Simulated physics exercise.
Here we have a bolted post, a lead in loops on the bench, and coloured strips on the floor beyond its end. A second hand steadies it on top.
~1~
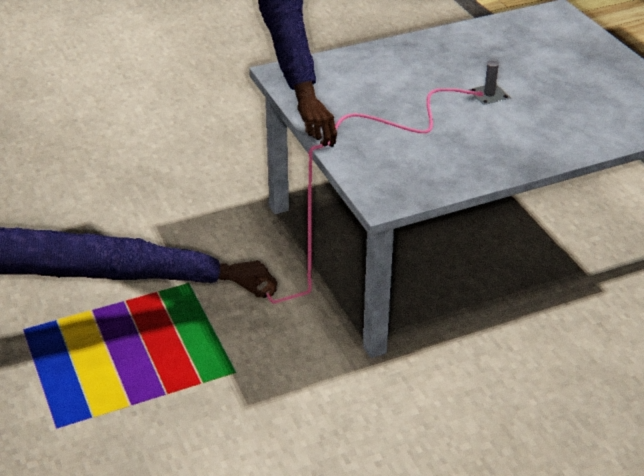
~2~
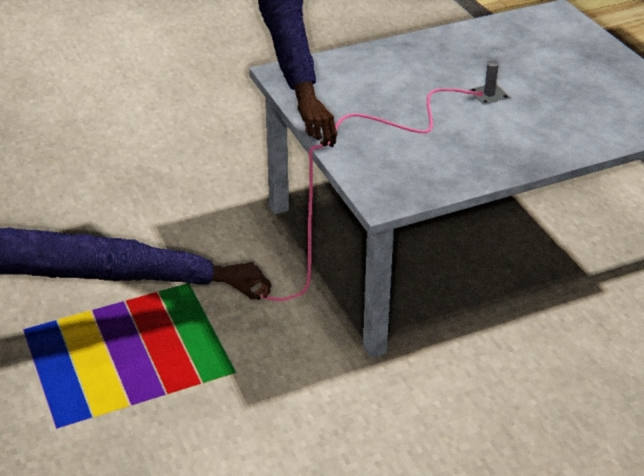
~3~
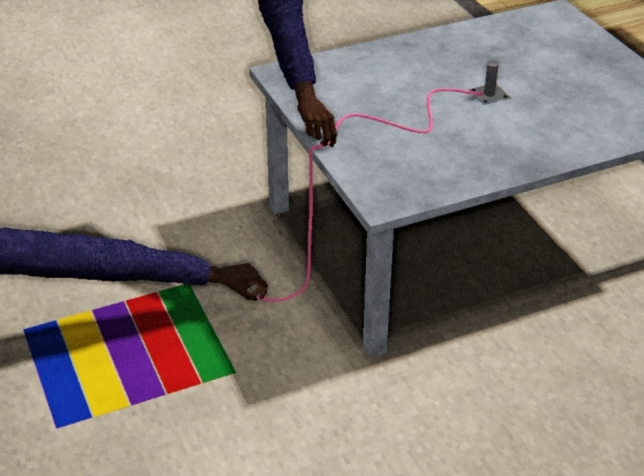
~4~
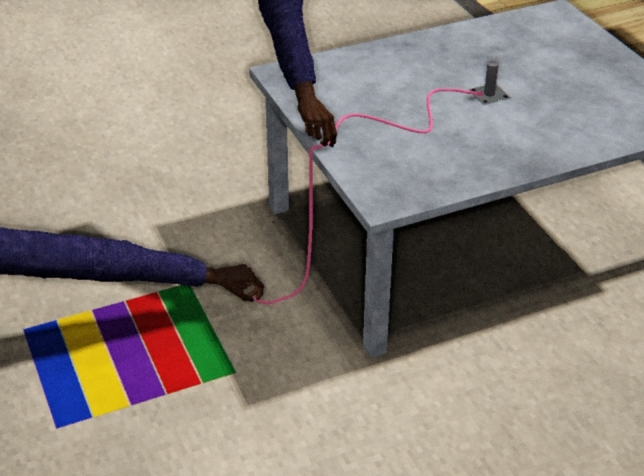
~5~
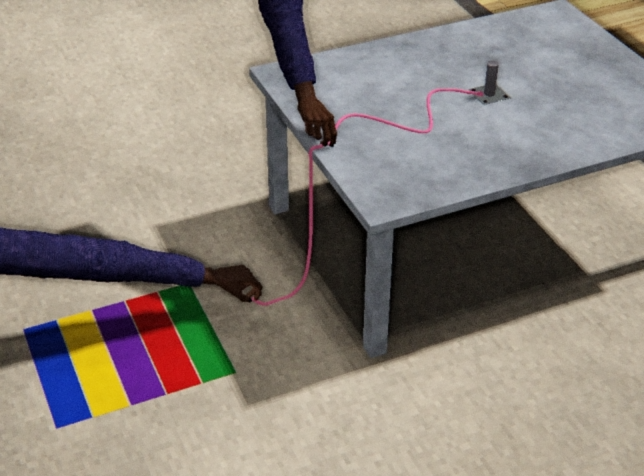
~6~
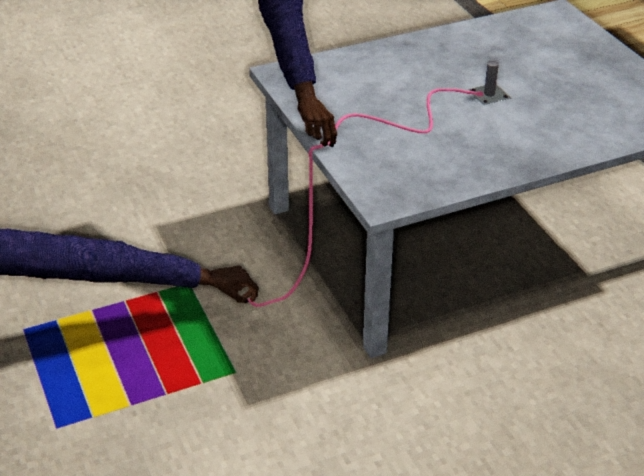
Two dark-sleeved arms reach in from the top and left over a grey table on a pale floor, seen from above at an angle. A pink cord winds from a small dark post across the tabletop, passes the upper hand at the edge and hangs to the lower hand, right of blue, yellow, purple, red and green strips. The lower hand draws the cord's end slightly left, its hanging part curving gently, while the upper hand and camera stay still.
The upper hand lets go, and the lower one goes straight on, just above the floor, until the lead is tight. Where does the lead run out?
The end stops over the blue strip.
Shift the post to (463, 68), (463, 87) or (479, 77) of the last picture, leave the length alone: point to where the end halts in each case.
Try by try, around (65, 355), (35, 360) and (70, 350).
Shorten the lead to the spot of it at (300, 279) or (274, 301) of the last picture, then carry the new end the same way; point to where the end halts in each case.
In that order: (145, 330) and (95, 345).
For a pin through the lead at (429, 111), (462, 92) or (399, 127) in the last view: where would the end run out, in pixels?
The places are (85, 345), (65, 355) and (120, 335).
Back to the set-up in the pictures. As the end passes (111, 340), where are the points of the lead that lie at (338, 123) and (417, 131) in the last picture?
About (301, 176), and the other about (365, 131).
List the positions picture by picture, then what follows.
In the first frame, end (268, 294); green (211, 361); red (176, 371); purple (141, 382); yellow (105, 393); blue (68, 404).
In the second frame, end (261, 296); lead through (444, 90) (431, 128) (359, 116) (318, 147) (310, 213) (309, 274).
In the third frame, end (258, 297).
In the fourth frame, end (255, 298); lead through (444, 90) (431, 128) (359, 116) (318, 147) (311, 213) (307, 275).
In the fifth frame, end (253, 299).
In the sixth frame, end (249, 300); lead through (444, 90) (431, 128) (359, 116) (318, 147) (311, 213) (301, 276).
Early on, end near (111, 340); over purple.
Midway, end near (76, 350); over yellow.
At the end of the slack, end near (55, 356); over blue. It gets as far as the blue strip.
